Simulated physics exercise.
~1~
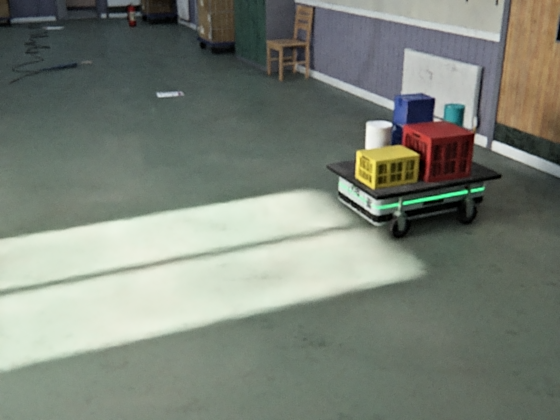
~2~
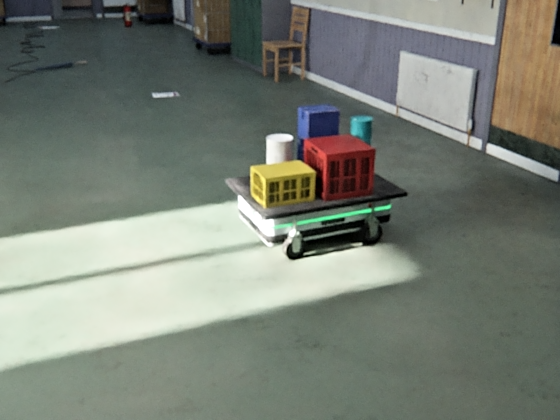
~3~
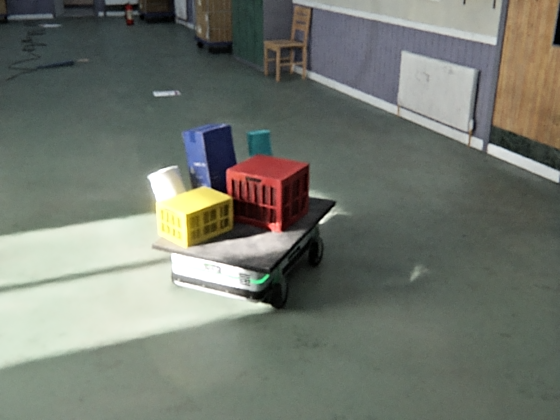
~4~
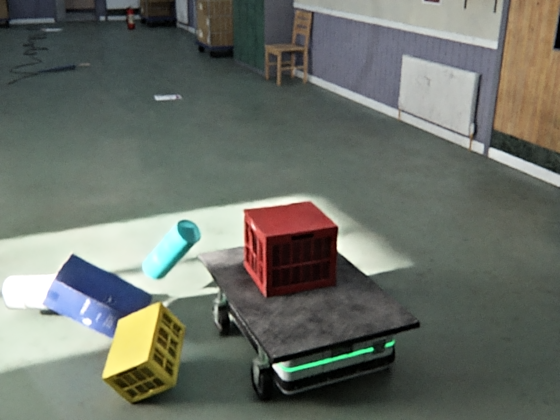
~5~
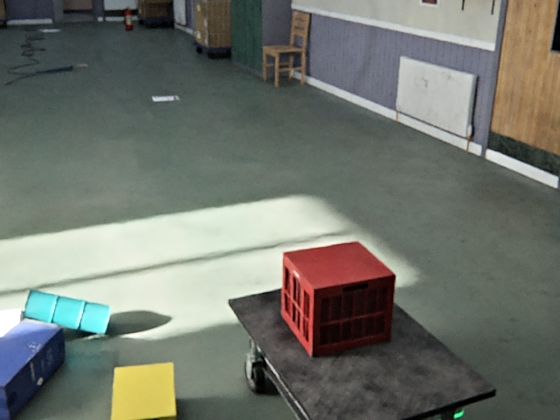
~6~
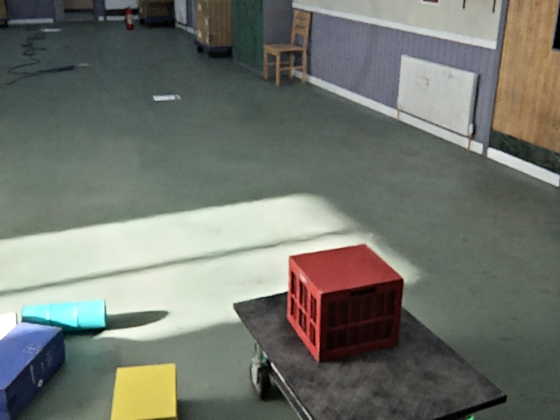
In this clip, a robot cart carrying two crates, a blue box and two canisters rolls left across a green floor, then turns toward the camera, spilling the white canister, blue box, yellow crate and turquoise canister, and stops with only the red crate aboard.
